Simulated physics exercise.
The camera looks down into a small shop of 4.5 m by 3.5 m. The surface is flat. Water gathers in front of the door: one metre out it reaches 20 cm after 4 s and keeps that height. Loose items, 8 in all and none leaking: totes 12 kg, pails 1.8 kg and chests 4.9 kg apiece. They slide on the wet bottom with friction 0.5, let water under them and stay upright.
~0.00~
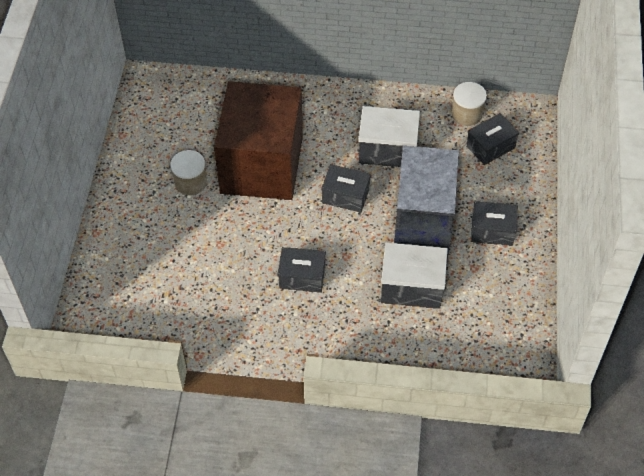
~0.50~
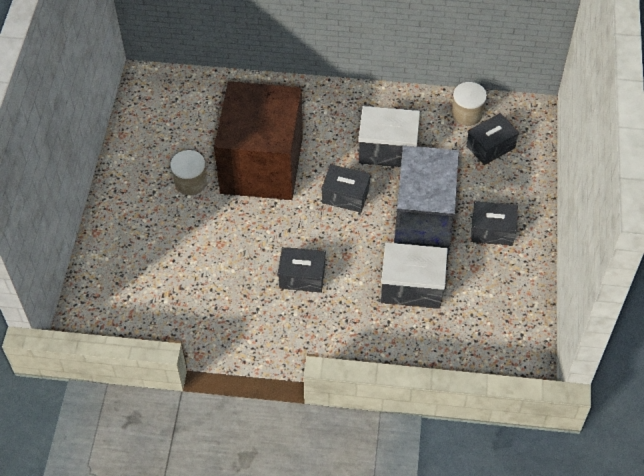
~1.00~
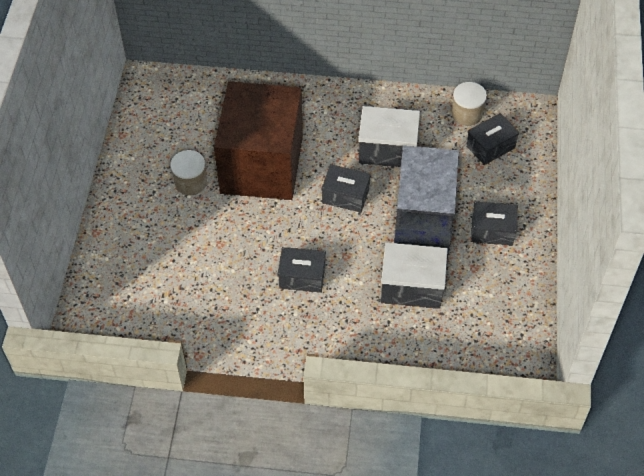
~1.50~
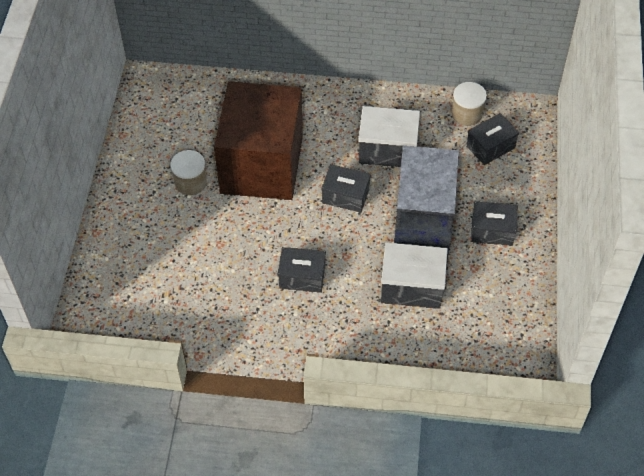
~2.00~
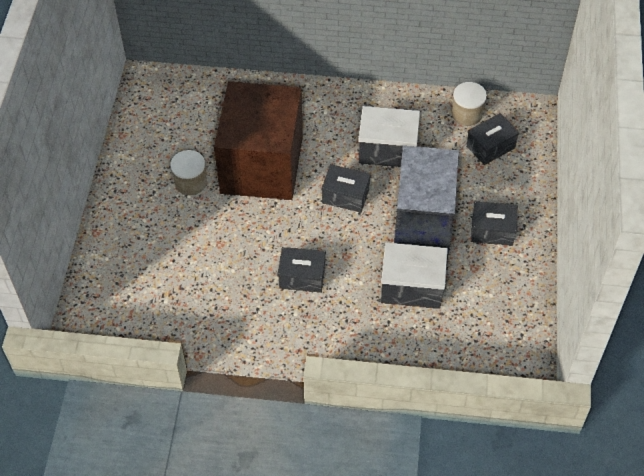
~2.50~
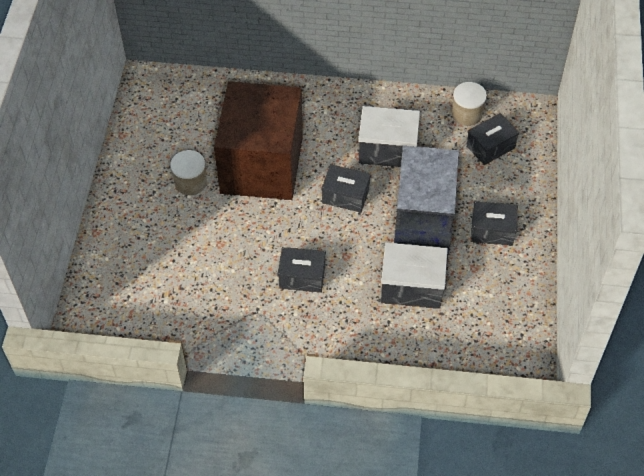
A big rusty-brown block stood among smaller boxes and two pails in a walled room, and none of them moved as water spread over the paving outside and crept in through the front doorway.
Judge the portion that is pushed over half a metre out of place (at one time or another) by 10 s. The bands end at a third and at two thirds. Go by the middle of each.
It is two thirds or more.
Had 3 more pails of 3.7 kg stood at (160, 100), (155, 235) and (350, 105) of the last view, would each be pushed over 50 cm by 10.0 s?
In that order: Over, past it, over.
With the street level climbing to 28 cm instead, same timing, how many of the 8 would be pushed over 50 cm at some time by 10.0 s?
In that case 8 of them.
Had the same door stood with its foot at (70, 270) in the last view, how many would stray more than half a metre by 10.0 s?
Then 3.
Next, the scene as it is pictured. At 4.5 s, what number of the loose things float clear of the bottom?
I count 0.
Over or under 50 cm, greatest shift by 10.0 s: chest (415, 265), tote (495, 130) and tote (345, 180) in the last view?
In turn: Over, short of it, past it.
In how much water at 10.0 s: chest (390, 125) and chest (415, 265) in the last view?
Roughly 6 and 4 cm.
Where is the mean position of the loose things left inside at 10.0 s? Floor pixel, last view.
At about (431, 171).
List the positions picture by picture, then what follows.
The first frame shows a tote at (494, 131) rests on the ground; a pail at (188, 164) rests on the ground; 0.0 m2 under water; 0 of 8 have shifted.
The second frame shows a tote at (494, 131) rests on the ground; a pail at (188, 164) rests on the ground; 0.0 m2 under water; 0 of 8 have shifted.
The third frame shows a tote at (494, 131), on the bottom; a pail at (188, 164) rests on the ground; 0.0 m2 under water; 0 of 8 have shifted.
The fourth frame shows a tote at (494, 131), on the bottom; a pail at (188, 164), on the bottom; 0.0 m2 under water; 0 of 8 have shifted.
The fifth frame shows a tote at (494, 131) rests on the ground; a pail at (188, 164) rests on the ground; 0.0 m2 under water; 0 of 8 have shifted.
The sixth frame shows a tote at (494, 131), on the bottom; a pail at (188, 164), on the bottom; water covers 0.4 m2; 0 of 8 have shifted.
After 3.5 s 0 of 8 are over 50 cm from their spots; 0 afloat.
After 4.5 s 0 of 8 are over 50 cm from their spots; 0 afloat.
After 7.0 s 3 of 8 are over 50 cm from their spots; 3 afloat.
After 10.0 s 6 of 8 are over 50 cm from their spots, and 6 have been at some point; 4 afloat.
